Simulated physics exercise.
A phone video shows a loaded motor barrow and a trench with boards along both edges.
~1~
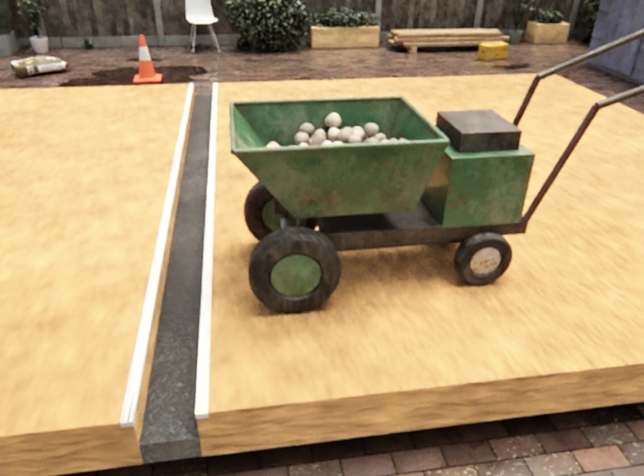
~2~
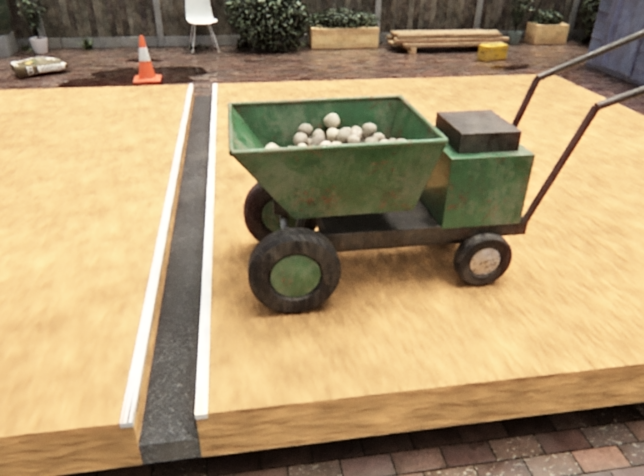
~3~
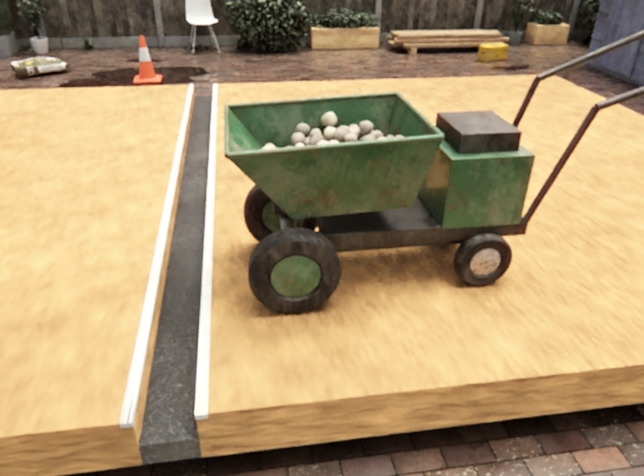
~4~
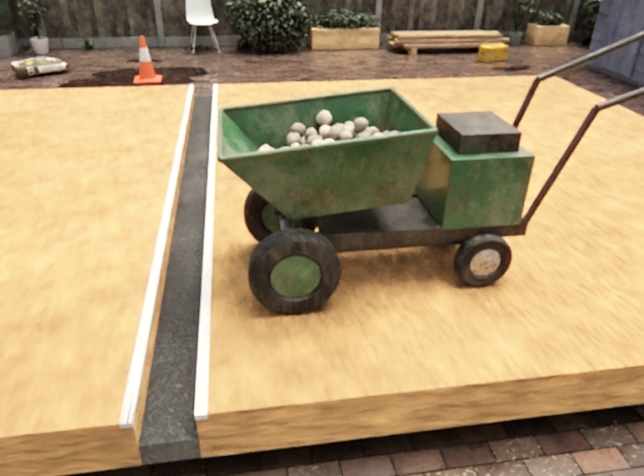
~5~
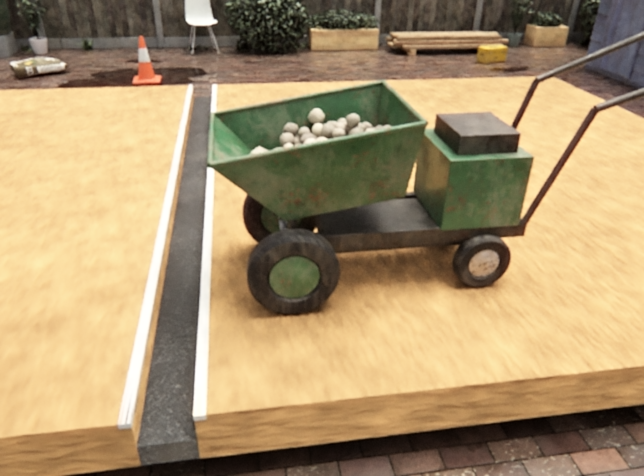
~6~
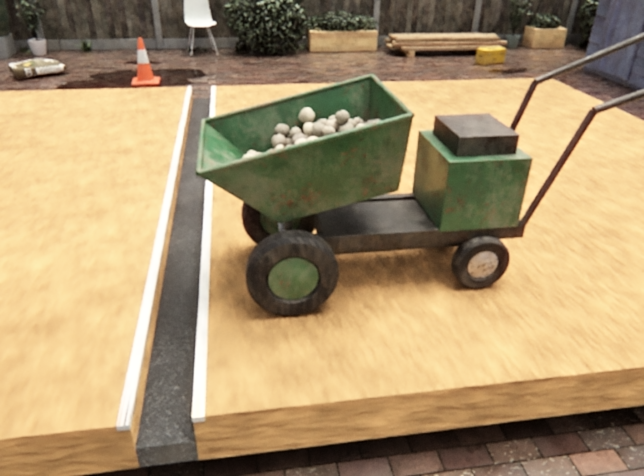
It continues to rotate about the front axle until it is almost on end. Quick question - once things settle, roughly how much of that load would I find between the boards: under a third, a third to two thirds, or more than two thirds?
I'd say not even a third of it lands in the trench.
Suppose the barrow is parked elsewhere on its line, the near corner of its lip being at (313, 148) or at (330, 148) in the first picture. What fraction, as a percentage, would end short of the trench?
Roughly 10 per cent at the first spot and 30 per cent at the second.
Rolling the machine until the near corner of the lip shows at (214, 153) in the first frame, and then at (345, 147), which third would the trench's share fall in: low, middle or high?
Try one, less than a third; try two, in the middle band.
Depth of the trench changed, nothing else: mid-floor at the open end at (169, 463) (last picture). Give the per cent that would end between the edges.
0 %, roughly.
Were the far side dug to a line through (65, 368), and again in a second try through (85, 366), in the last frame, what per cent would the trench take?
You'd get 90 % in the first case and 70 % in the second.
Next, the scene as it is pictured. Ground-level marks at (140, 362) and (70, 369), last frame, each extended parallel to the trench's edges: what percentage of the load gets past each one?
In order: 80 per cent, then 40 per cent.
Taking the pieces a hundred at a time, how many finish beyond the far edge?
Around 85 %.
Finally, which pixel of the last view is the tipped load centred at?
The centre comes to rest near (100, 282).
Soon, skip tipped steeply; all in the skip.
A while on, skip tipped right over; most in the skip; a small part beyond it; a stray few falling.
Towards the end, skip tipped right over; about a quarter in the skip; a stray few in or heaped over the trench; most beyond it.
Finally, skip tipped right over; a small part in the skip; a stray few in or heaped over the trench; most beyond it.
